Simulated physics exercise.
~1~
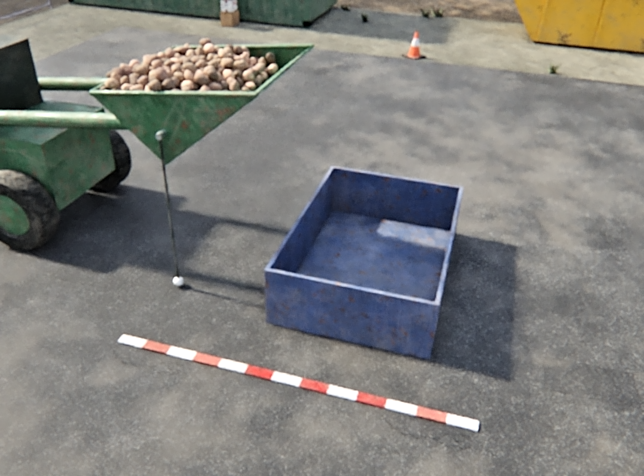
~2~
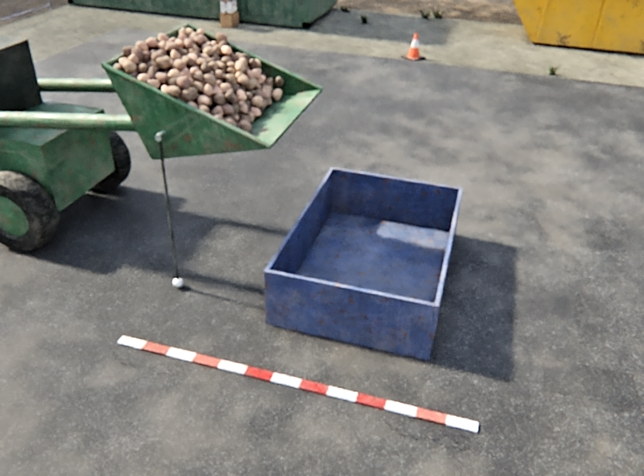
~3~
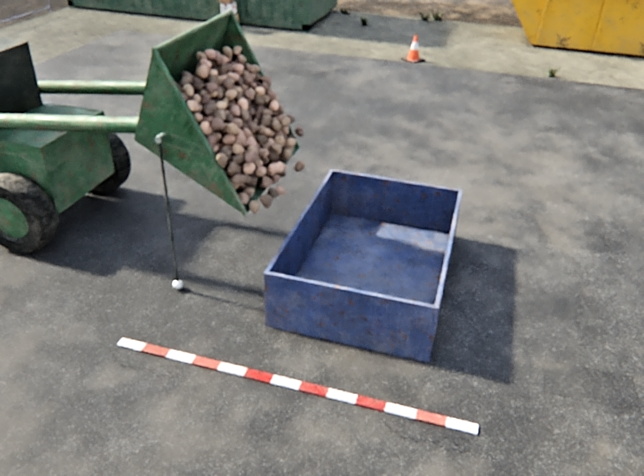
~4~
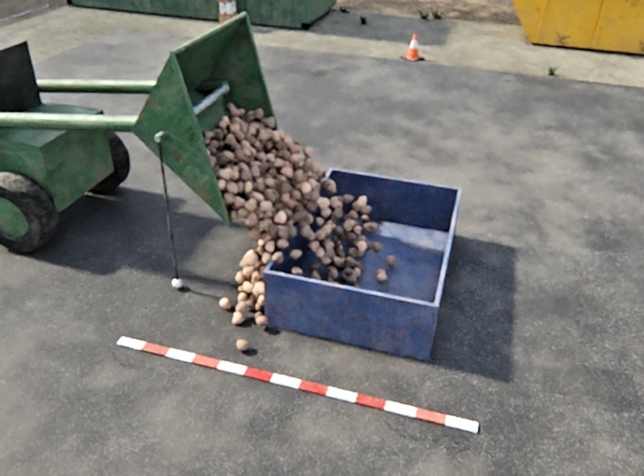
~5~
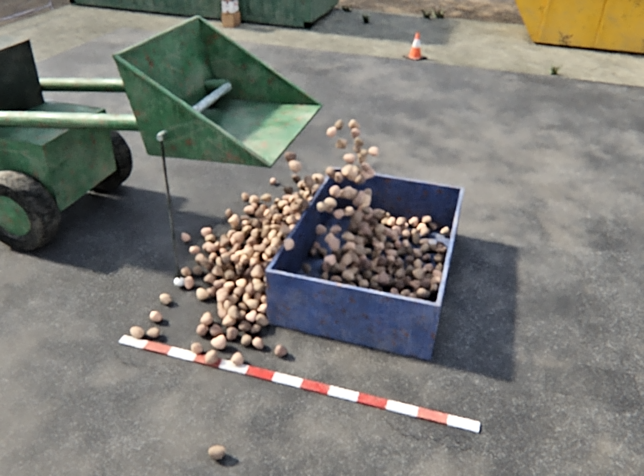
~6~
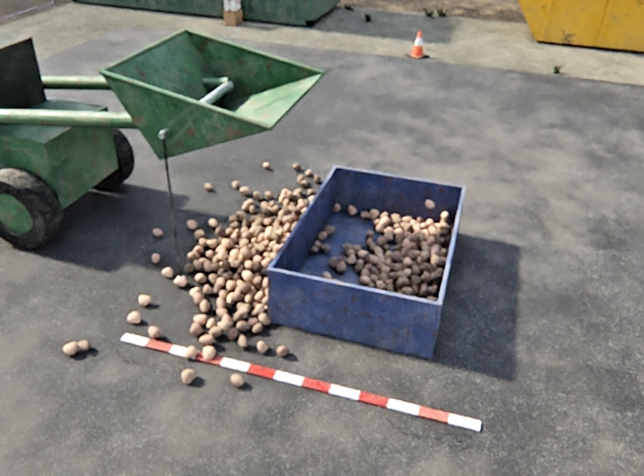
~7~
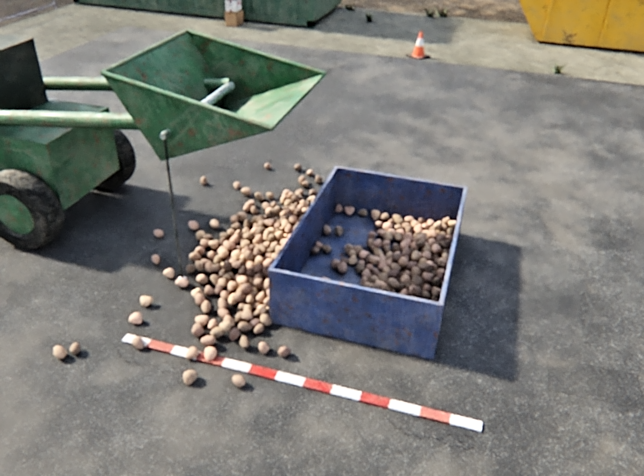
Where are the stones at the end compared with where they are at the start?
At the start the stones are heaped in the loader's raised green bucket at the upper left. By the end they are down and to the right of there, with the larger part piled on the ground against the left side of the blue bin and the rest inside it.
The clip opens on a green loader at the left, its raised bucket heaped with round brownish stones, with an open blue bin standing on the tarmac to its right and a red and white striped bar lying in front. The bucket tips forward toward the bin, and the stones slide to its lip. They pour out in a thick stream, some landing in the bin and many dropping short of it. The emptied bucket then swings partway back up and stops. At the end, a loose pile lies against the bin's left side, a smaller heap rests inside, and a few stones are scattered near the striped bar.
